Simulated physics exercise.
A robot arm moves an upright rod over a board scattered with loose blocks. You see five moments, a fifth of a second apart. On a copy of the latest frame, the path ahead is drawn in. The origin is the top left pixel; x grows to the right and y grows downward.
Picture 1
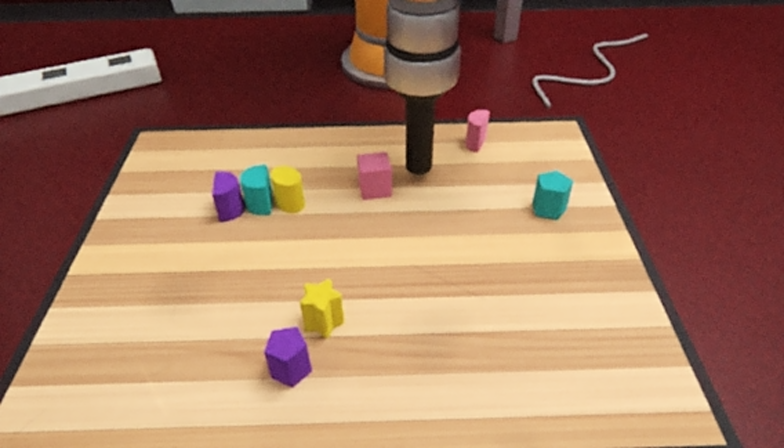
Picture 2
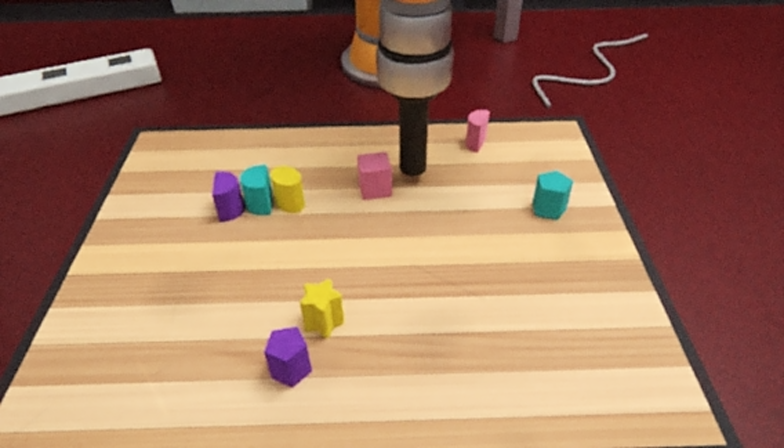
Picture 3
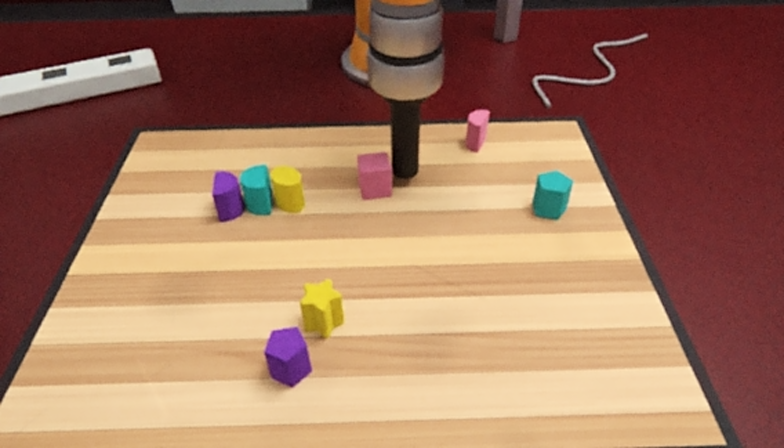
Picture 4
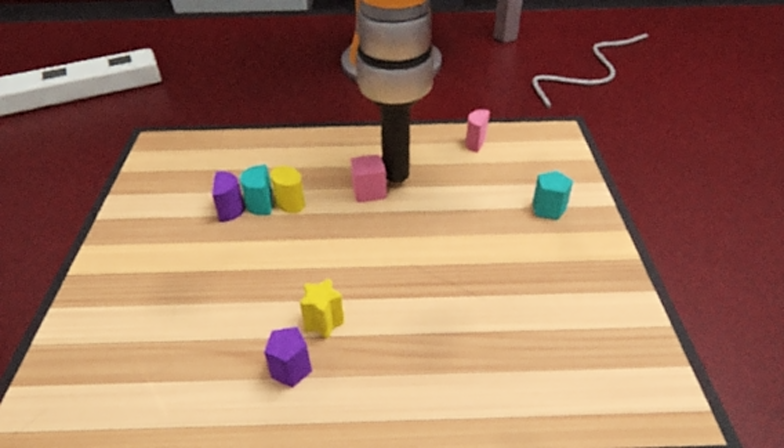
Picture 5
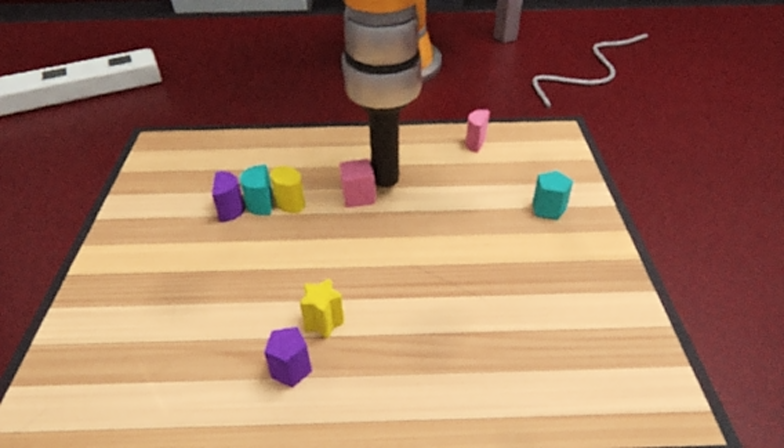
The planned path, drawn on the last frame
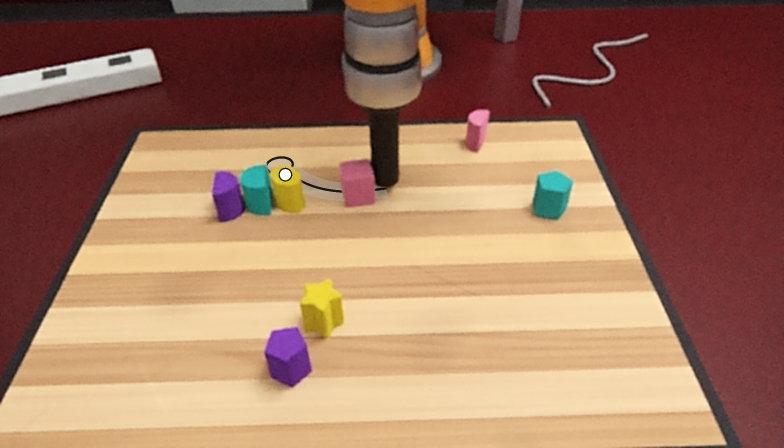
A robot arm holds a black upright rod over a striped wooden board on a dark red table, seen from above at an angle by a still camera. Purple, turquoise and yellow blocks line up at left beside a pink one, with a yellow star and purple block below and pink and turquoise blocks at right. The rod glides left, meets the pink square block and nudges it slightly left.
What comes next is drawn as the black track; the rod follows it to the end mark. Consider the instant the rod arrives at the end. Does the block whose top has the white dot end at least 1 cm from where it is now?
Answer: No.
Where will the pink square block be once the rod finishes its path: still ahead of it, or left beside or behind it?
It slips away.
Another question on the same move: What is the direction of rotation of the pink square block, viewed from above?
The block spins anticlockwise.
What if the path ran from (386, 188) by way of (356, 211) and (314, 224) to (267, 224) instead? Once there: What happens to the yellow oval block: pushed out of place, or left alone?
Answer: Moved.
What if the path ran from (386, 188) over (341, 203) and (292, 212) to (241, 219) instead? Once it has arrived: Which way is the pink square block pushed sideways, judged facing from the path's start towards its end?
Gets pushed left.
The line goes from (386, 188) through (343, 192) and (305, 183) to (280, 165); the dot is on the yellow oval block.
The first path, step by step. One third of the way, rod (342, 182); pink square block (319, 179), turned 50° anticlockwise.
Two thirds of the way, rod (303, 173); pink square block (315, 181), turned 60° anticlockwise.
At the end, rod (278, 156); yellow oval block unmoved; pink square block (315, 181), turned 60° anticlockwise.
